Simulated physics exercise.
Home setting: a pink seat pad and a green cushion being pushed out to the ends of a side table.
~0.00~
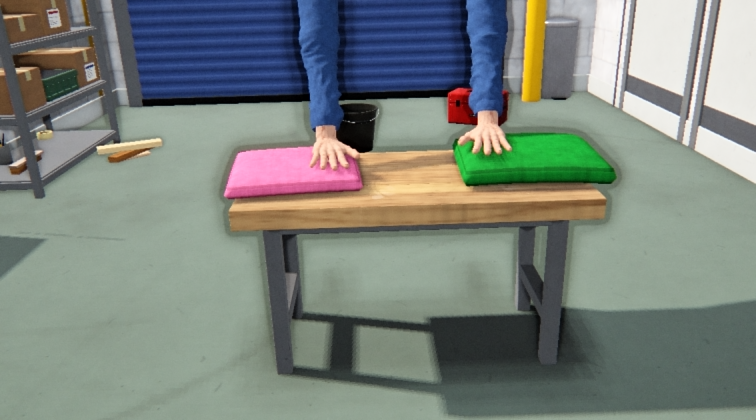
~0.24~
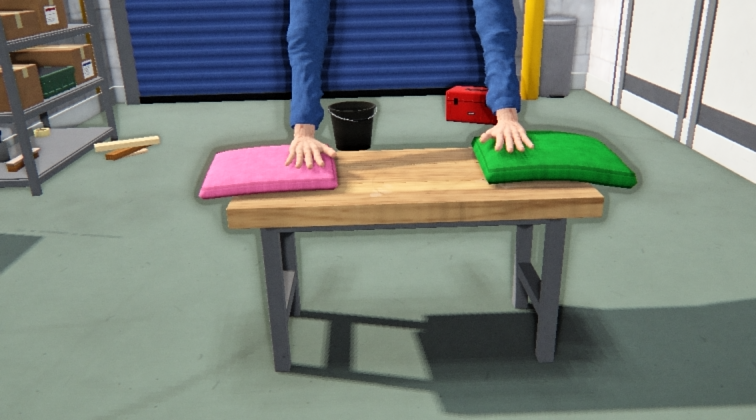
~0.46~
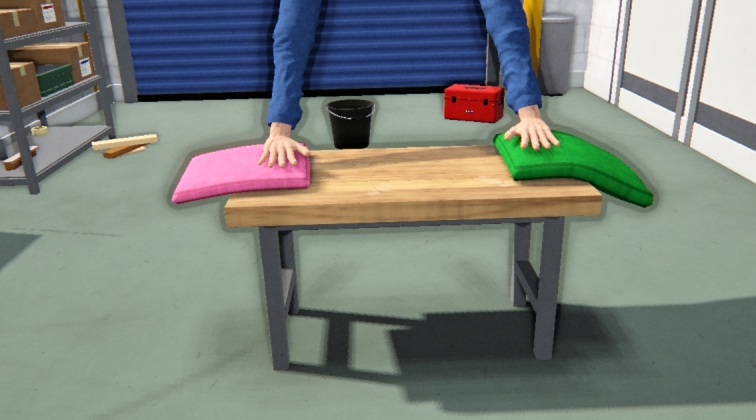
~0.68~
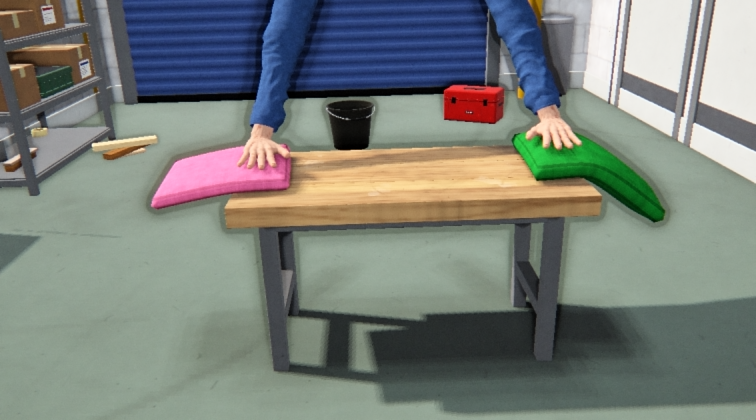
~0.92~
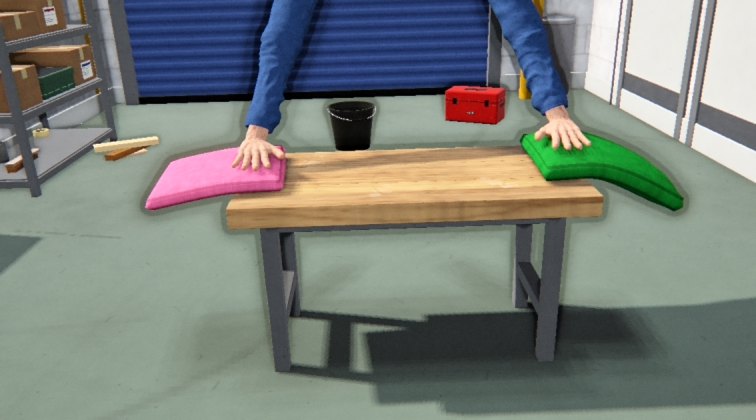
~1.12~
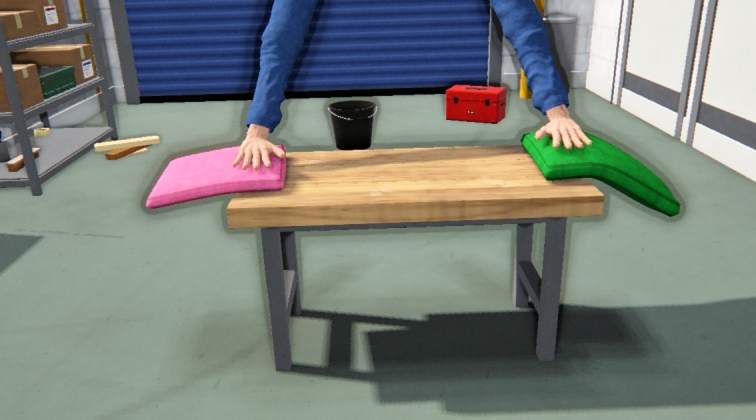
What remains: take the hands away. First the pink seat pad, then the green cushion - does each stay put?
Outcome. The pink seat pad comes off. The green cushion comes off.
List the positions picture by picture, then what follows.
Seat pad tip (231, 183); cushion tip (603, 167), in the first frame.
Seat pad tip (207, 184); cushion tip (622, 172), in the second frame.
Seat pad tip (181, 188); cushion tip (637, 191), in the third frame.
Seat pad tip (162, 193); cushion tip (648, 206), in the fourth frame.
Seat pad tip (156, 194); cushion tip (667, 194), in the fifth frame.
Seat pad tip (157, 193), well over half past the edge; cushion tip (663, 200), well over half past the edge, in the sixth frame.
By 1.34 s, seat pad tipping outwards near (221, 188); cushion tipping outwards near (601, 181).
By 1.60 s, seat pad on the floor near (211, 301); cushion on the floor near (604, 290).
By 1.84 s, seat pad on the floor near (172, 340); cushion on the floor near (634, 310).
When it is over, seat pad on the floor near (173, 341); cushion on the floor near (636, 311). The pink seat pad goes down and the green cushion slumps off the end.
